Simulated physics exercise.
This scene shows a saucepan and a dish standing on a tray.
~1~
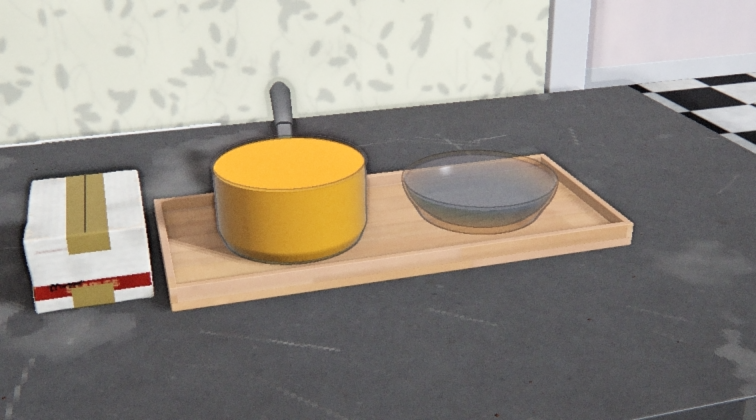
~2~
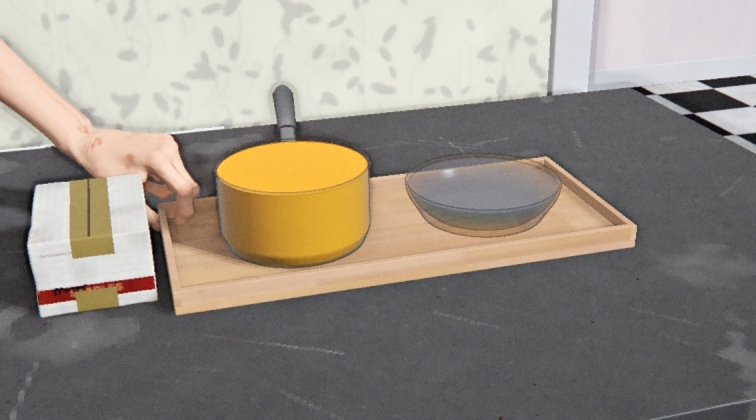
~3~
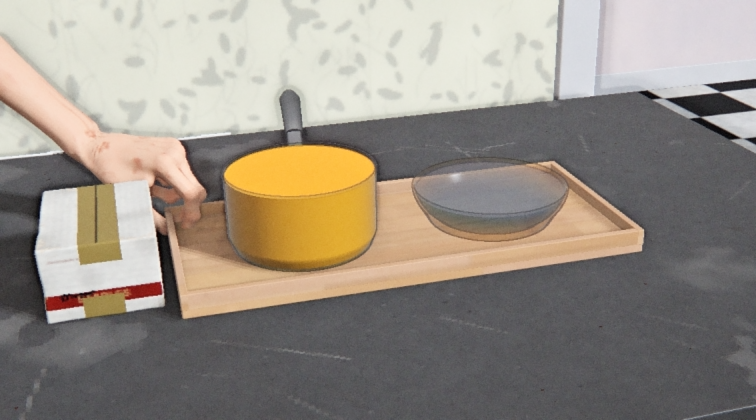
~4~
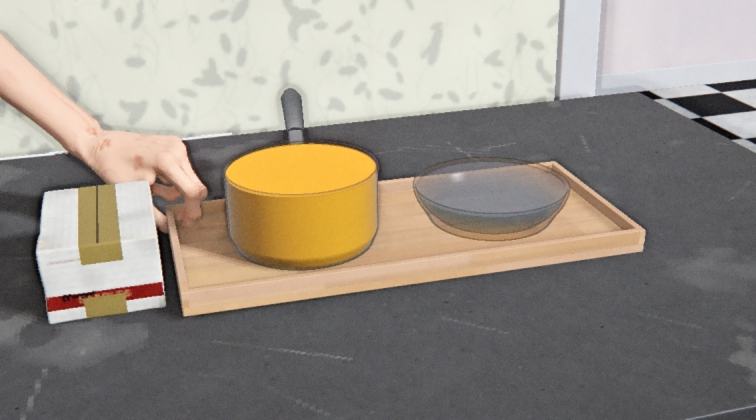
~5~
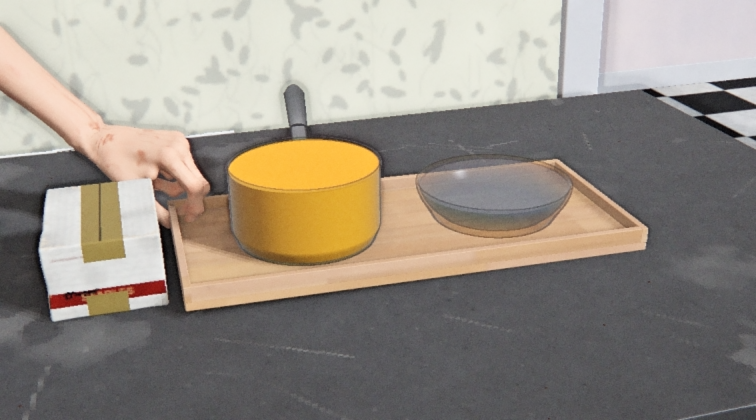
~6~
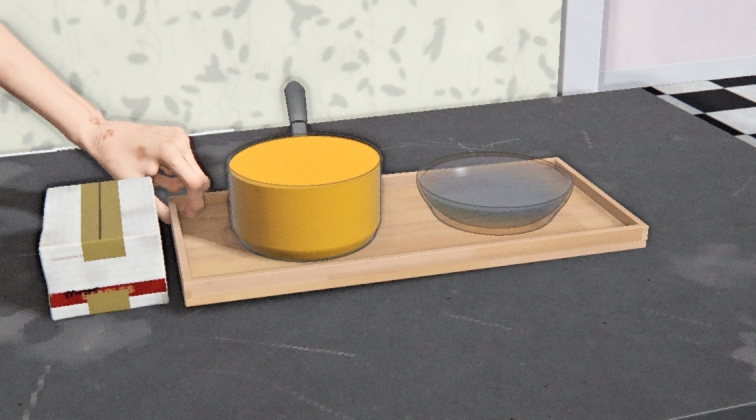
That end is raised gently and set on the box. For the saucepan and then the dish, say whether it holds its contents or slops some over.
Result: Saucepan: Some gets out. Dish: Some gets out.
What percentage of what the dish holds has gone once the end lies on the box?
Reading: Some 36 per cent.
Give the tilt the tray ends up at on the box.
About 10°.
Shortly, the tray slopes by about 6°; saucepan, it has lost some; dish, it has lost some.
Then, the tray slopes by about 11°; saucepan, it has lost some; dish, it has lost some.
At the finish, the tray slopes by about 10°, resting on the box; saucepan, it has lost some; dish, it has lost some.
